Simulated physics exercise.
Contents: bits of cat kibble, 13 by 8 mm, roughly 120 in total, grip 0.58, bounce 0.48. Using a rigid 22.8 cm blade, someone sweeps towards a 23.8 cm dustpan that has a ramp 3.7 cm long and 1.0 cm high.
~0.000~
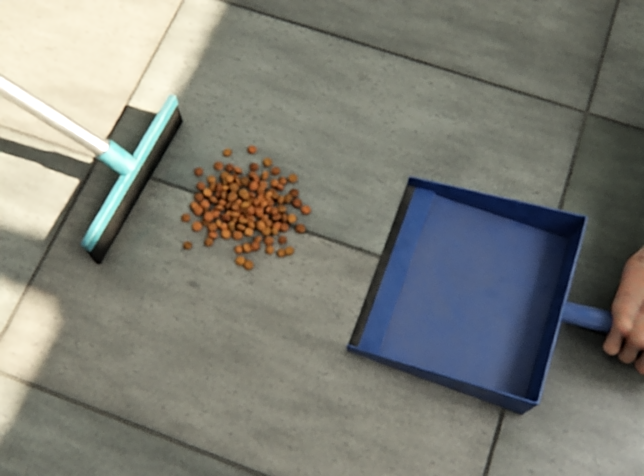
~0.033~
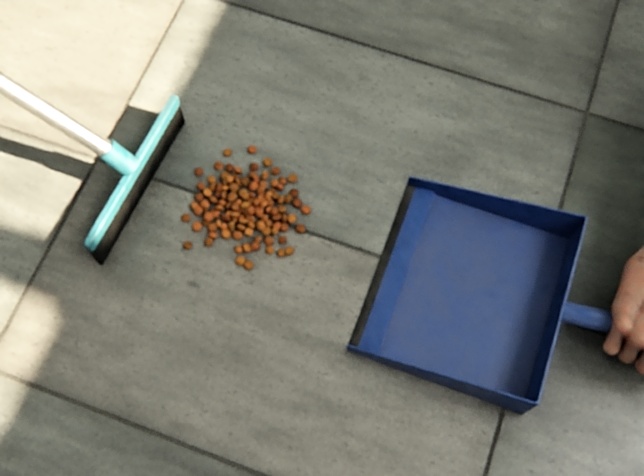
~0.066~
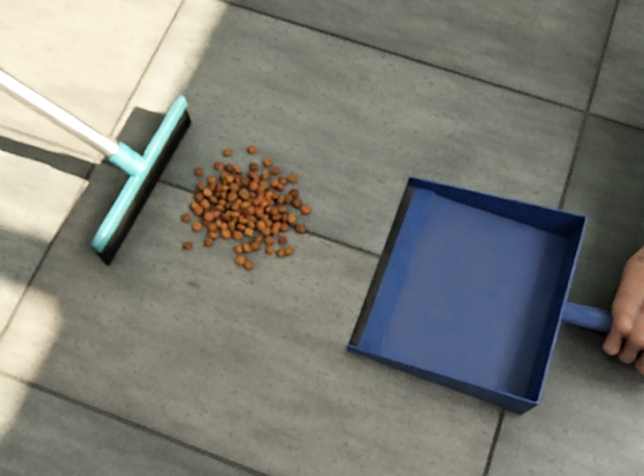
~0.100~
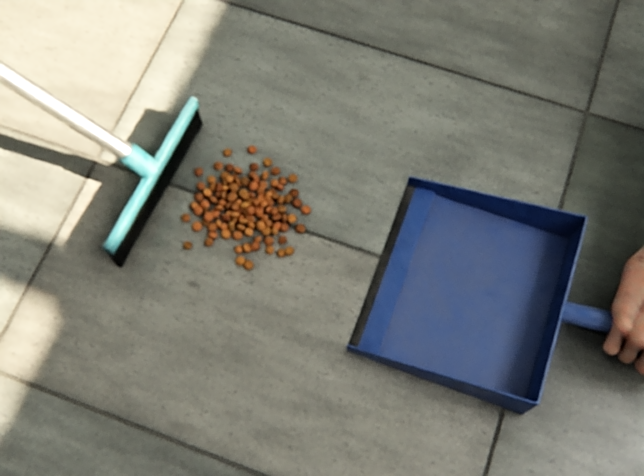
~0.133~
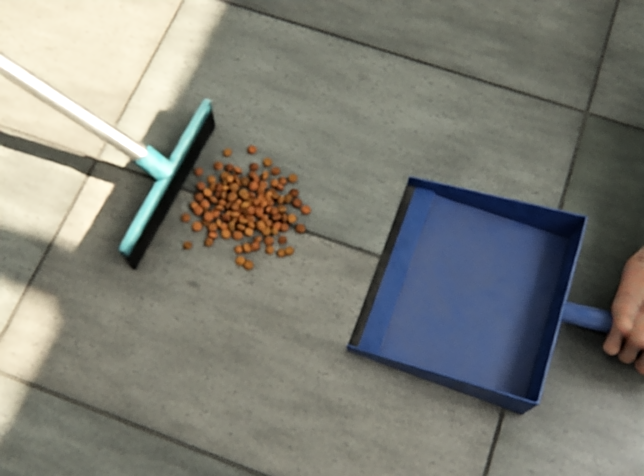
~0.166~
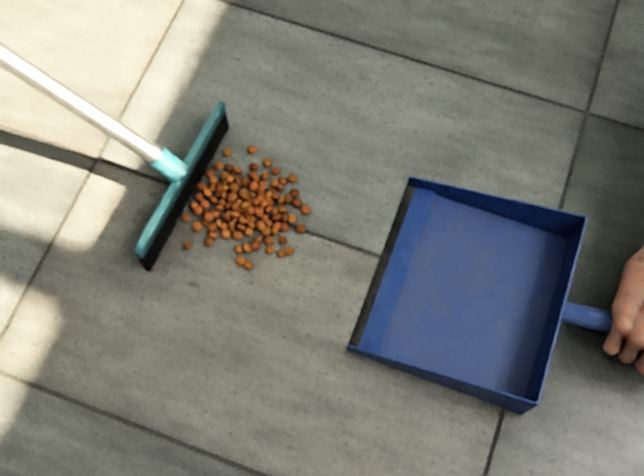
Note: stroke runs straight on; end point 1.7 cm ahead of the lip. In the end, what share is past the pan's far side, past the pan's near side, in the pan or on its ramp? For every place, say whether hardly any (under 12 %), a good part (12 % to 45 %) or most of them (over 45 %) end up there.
Far side: A scattering; near side: A scattering; pan: A decent share.
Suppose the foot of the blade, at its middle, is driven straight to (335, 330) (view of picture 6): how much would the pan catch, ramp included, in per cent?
That comes to near 35 percent.
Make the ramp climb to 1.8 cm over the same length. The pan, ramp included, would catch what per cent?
Estimate: About 35 in a hundred.
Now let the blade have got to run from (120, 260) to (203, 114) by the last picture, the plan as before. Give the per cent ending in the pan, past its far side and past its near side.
Pan: 45, far side: 0, near side: 0.
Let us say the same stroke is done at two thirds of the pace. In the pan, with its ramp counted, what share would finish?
Then roughly 45 per cent.
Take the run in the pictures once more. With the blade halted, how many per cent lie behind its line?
Estimate: Around 5 %.
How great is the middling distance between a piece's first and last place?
Roughly 20 cm.
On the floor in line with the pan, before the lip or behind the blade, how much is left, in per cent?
Share there: About 55 %.
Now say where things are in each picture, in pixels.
In the first frame, blade from (88, 246) to (173, 102), moved 0.0 cm, 0 of the pieces shifted so far; middle of the pieces at (246, 205); pan at (477, 298).
In the second frame, blade from (90, 247) to (175, 103), moved 0.3 cm, 0 of the pieces shifted so far; middle of the pieces at (246, 205).
In the third frame, blade from (98, 248) to (182, 103), moved 1.2 cm, 0 of the pieces shifted so far; middle of the pieces at (246, 205).
In the fourth frame, blade from (110, 249) to (194, 105), moved 2.8 cm, 0 of the pieces shifted so far; middle of the pieces at (246, 205).
In the fifth frame, blade from (125, 251) to (208, 107), moved 4.6 cm, 0 of the pieces shifted so far; middle of the pieces at (246, 205).
In the sixth frame, blade from (140, 254) to (222, 108), moved 6.5 cm, 1 of the pieces shifted so far; middle of the pieces at (246, 205); pan at (477, 298). Its pace works out near 0.56 m/s, heading 12 degrees away from the viewer's side.
After 0.39 s, middle of the blade 14 cm from the lip; 0 % over the lip, far side 0 %, near side 0 %.
After 0.53 s, middle of the blade 6 cm from the lip; 0 % over the lip, far side 5 %, near side 0 %.
Then, at 0.81 s, middle of the blade 2 cm from the lip; 40 % over the lip, far side 5 %, near side 0 %.
At rest (1.2 s), far side 5 %, near side 0 %, pan 40 %, in front of the lip or behind the blade 55 %.
